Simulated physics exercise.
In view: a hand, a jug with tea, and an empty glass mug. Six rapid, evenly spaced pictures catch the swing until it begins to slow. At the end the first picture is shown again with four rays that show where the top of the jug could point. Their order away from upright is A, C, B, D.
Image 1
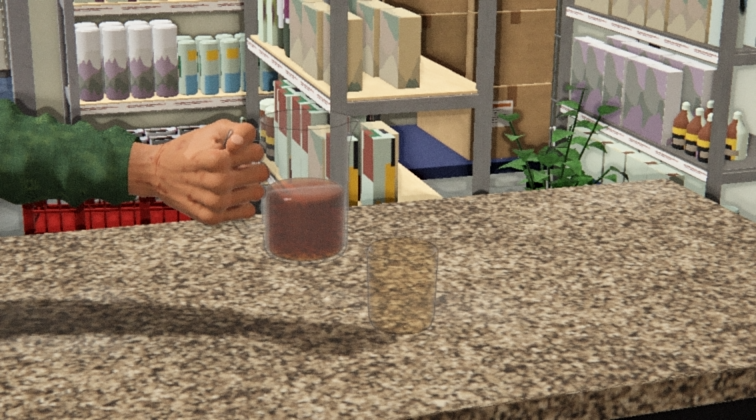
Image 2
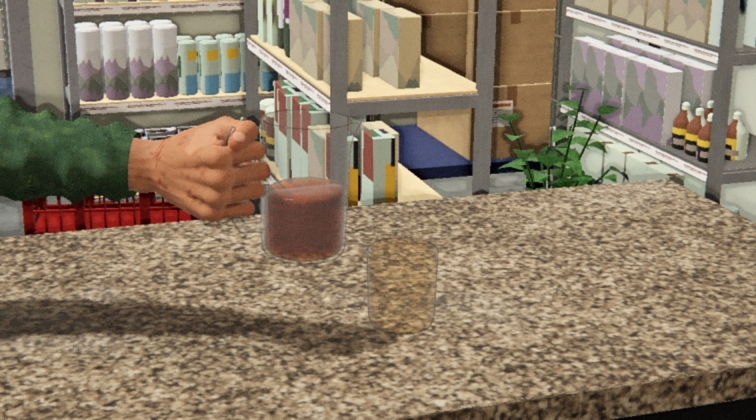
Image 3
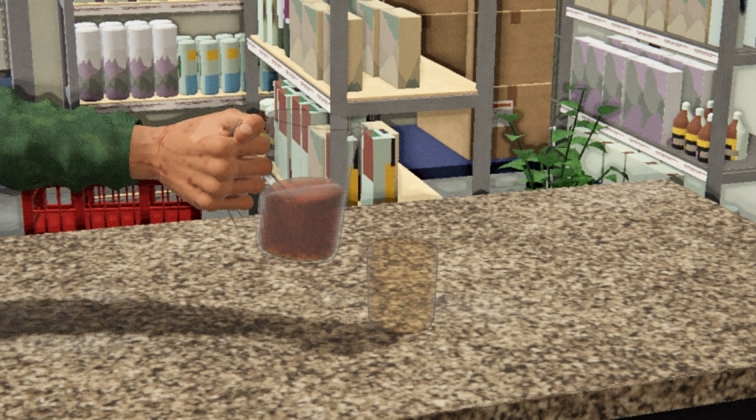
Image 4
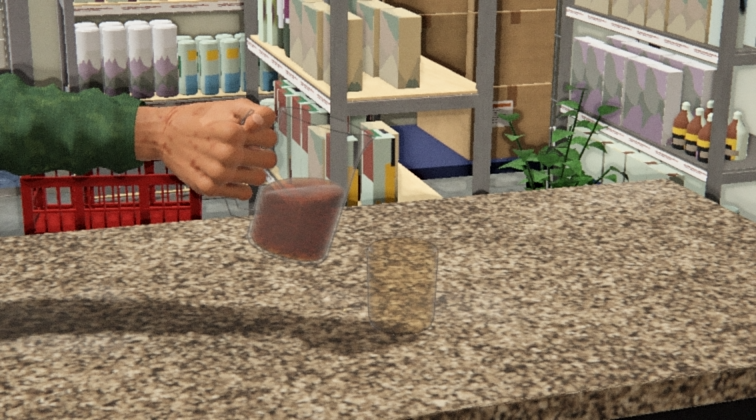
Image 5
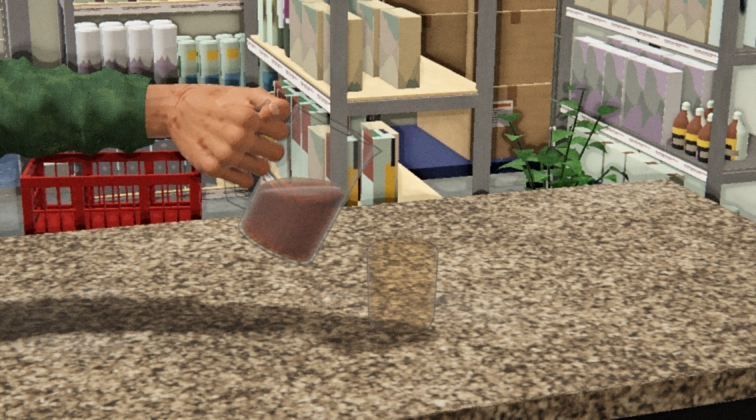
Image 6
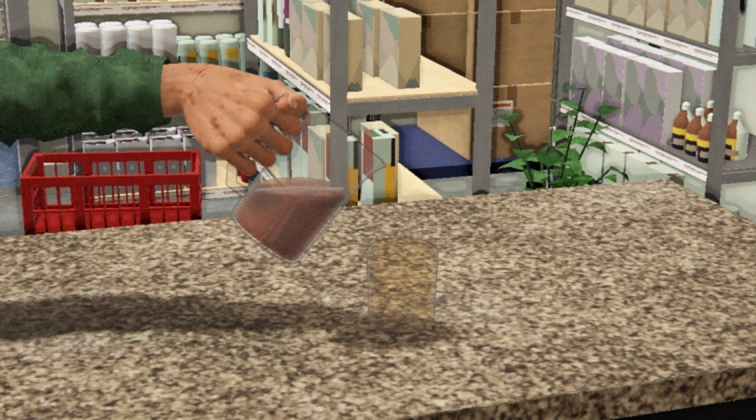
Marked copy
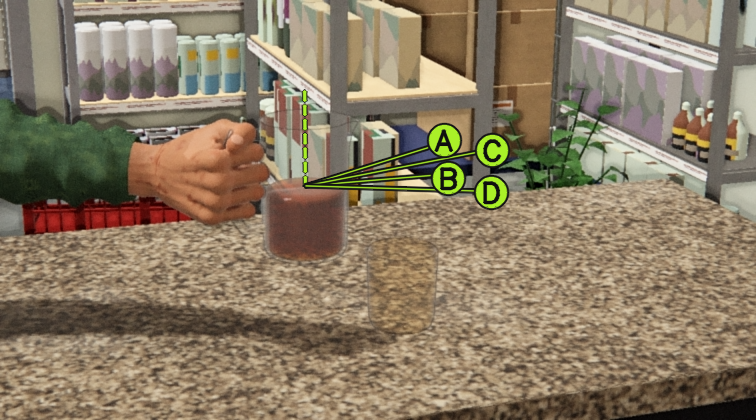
A hand in a dark green sleeve, reaching in from the left, gradually tilts a clear jug of reddish-brown tea toward the right, its wrist lifting as the jug leans further. Below and right of it, an empty glass mug stands still on a speckled brown stone counter. The steady, slightly raised view shows a storeroom behind, with stocked grey shelves, a red crate and a green plant.
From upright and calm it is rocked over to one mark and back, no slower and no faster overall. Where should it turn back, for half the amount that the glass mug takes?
Tilt C does it best.
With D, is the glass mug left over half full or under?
Over half.
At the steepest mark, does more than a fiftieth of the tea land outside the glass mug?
Yes.
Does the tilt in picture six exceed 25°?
Yes, it does.
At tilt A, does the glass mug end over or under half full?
Under.
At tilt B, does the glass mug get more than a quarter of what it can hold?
Yes.
On the marked copy, A at (428, 147); B at (430, 175); C at (475, 152); D at (474, 190).
Choosing A, the glass mug ends with about 37 % of what it can hold; 3 % of the tea is spilt.
Choosing B, the glass mug ends with about 67 % of what it can hold; 8 % of the tea is spilt.
Choosing C, the glass mug ends with about 51 % of what it can hold; 6 % of the tea is spilt.
Choosing D, the glass mug ends with about 77 % of what it can hold; 12 % of the tea is spilt.
